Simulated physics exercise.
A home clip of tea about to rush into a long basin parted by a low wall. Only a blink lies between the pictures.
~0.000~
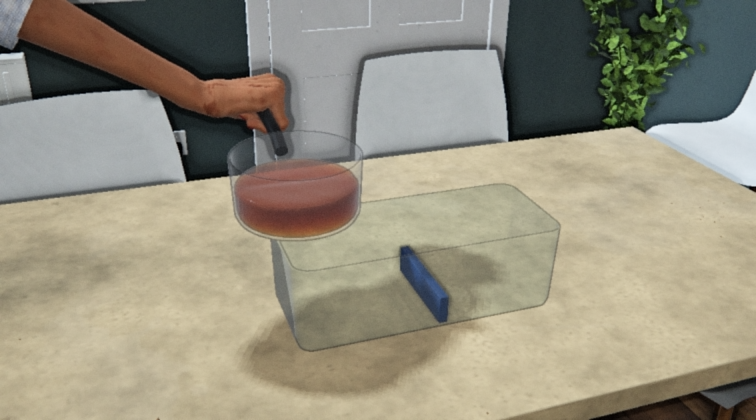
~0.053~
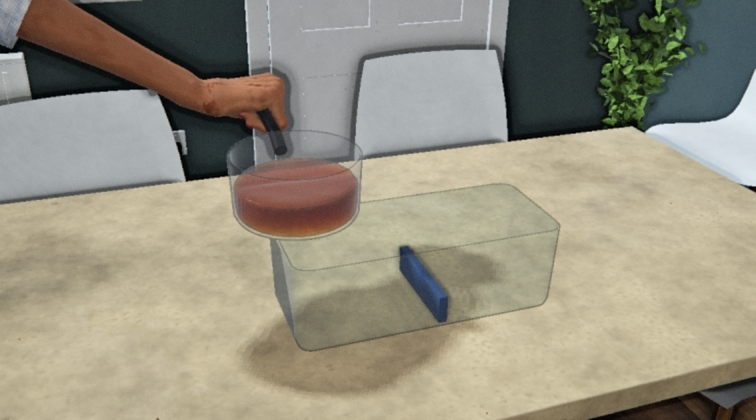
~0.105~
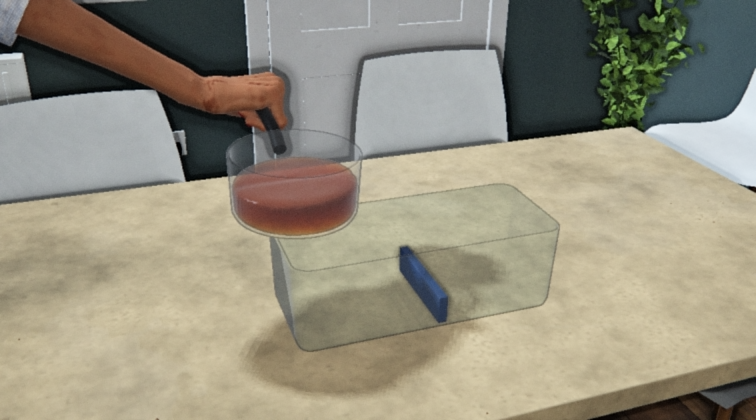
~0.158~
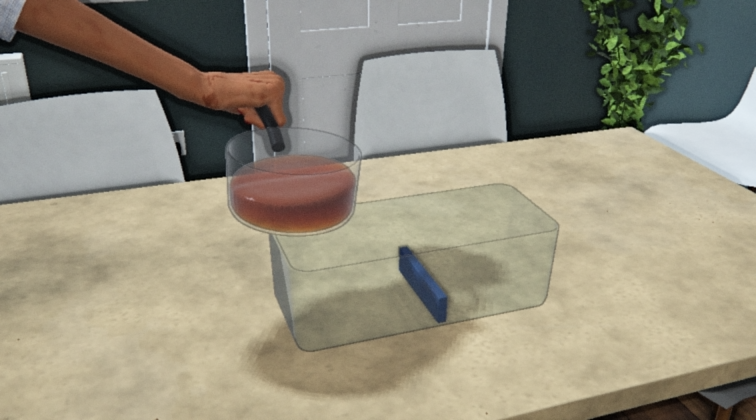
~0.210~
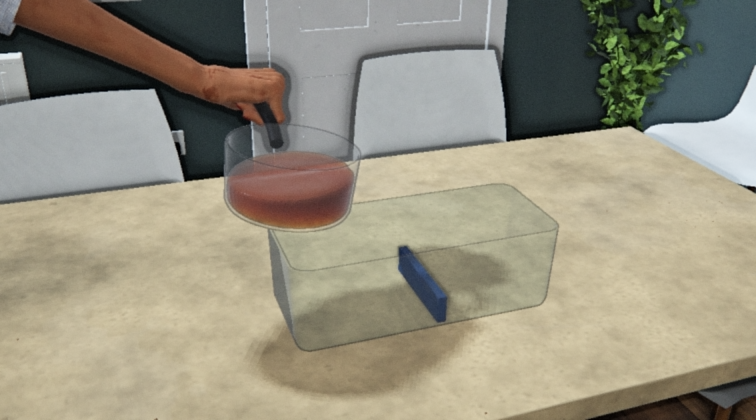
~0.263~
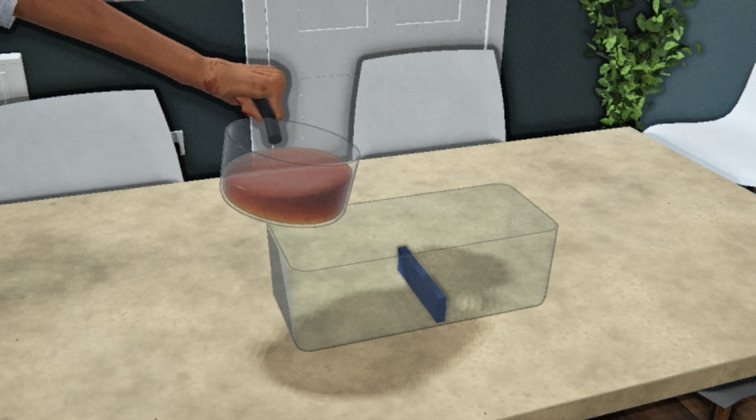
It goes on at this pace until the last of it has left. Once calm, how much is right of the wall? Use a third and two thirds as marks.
In the end above two thirds is right of the wall.
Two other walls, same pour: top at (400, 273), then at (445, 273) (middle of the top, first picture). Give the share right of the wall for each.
Roughly 90 per cent, and 25 per cent.
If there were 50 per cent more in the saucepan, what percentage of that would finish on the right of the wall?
Close to 70 per cent.
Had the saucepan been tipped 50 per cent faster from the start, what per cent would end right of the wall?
Some 70 per cent.
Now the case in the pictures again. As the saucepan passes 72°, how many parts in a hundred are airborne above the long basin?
It comes to 35 per cent or so.
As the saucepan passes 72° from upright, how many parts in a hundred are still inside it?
Near 65 %.
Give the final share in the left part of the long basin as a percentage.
About 20 per cent.
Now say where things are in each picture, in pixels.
It leans 0°; its right rim is at (359, 148); the tea meets the walls at (234, 188) and (354, 173); the long basin's rim runs from (280, 245) to (536, 205); the wall's top is at (423, 272), in the first frame.
It leans 1°; its right rim is at (358, 148); the tea meets the walls at (233, 187) and (353, 172), in the second frame.
It leans 2°; its right rim is at (358, 149); the tea meets the walls at (232, 187) and (353, 170), in the third frame.
It leans 5°; its right rim is at (357, 149); the tea meets the walls at (230, 185) and (351, 167), in the fourth frame.
It leans 8°; its right rim is at (356, 149); the tea meets the walls at (227, 180) and (350, 165), in the fifth frame.
It leans 12°; its right rim is at (356, 149); the tea meets the walls at (224, 174) and (348, 161), in the sixth frame.
A moment on, the saucepan is tipped part way and 64 per cent is still to pour, 4 is left of the wall and 0 right of it.
Next, the saucepan is tipped right over and 7 per cent is still to pour, 14 is left of the wall and 63 right of it.
Then the saucepan is tipped right over and 0 per cent is still to pour, 20 is left of the wall and 79 right of it.
Later the saucepan is tipped right over and 0 per cent is still to pour, 21 is left of the wall and 78 right of it.
At rest 21 per cent lies left of the wall, 78 right of it and 1 outside.
